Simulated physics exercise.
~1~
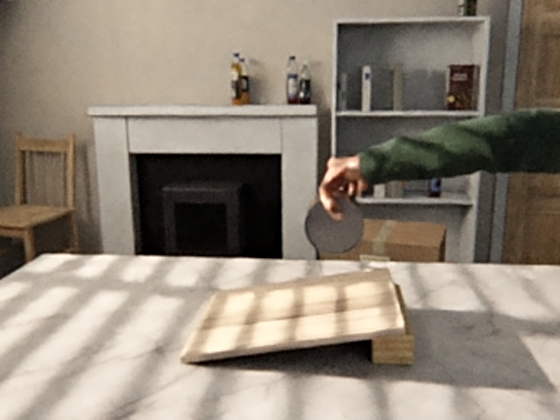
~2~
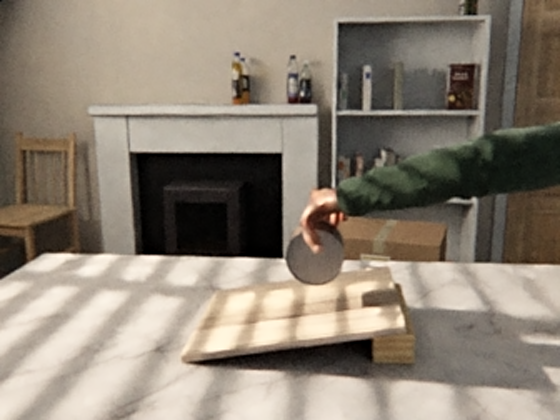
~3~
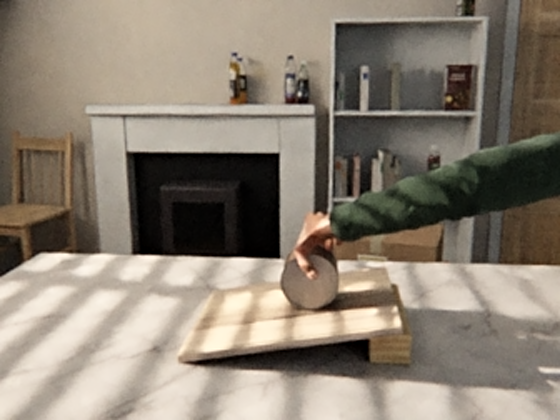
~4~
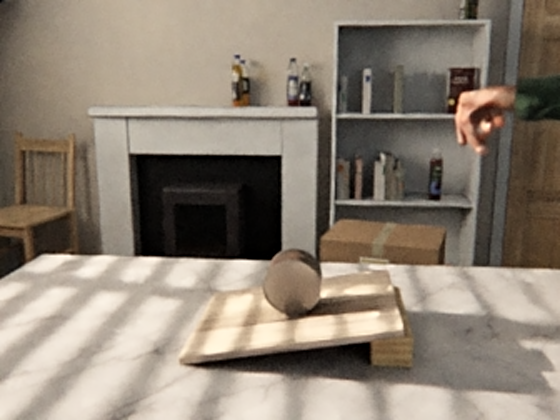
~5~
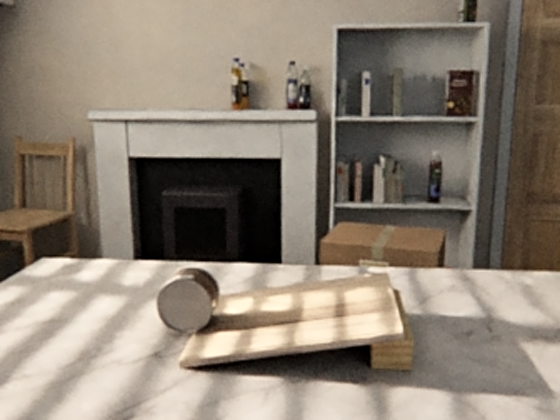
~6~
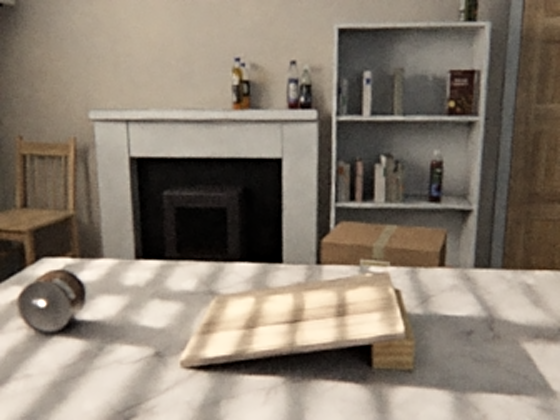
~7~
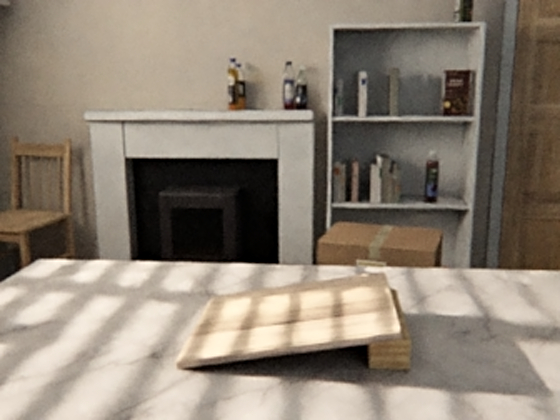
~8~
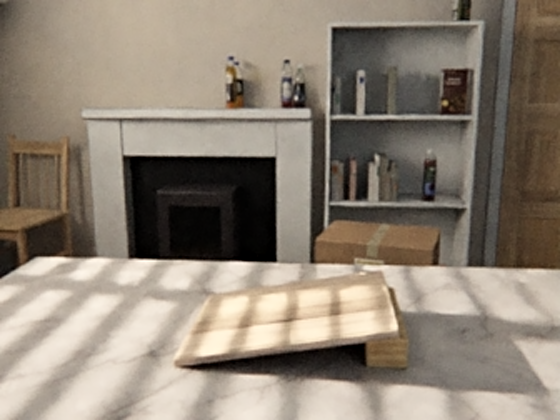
On a marble-patterned table in a sunlit room with a fireplace, a green-sleeved hand lowered a brownish round tub on its side onto a propped-up wooden board and let go; it rolled down leftward, across the tabletop and out of view, leaving the board in place.
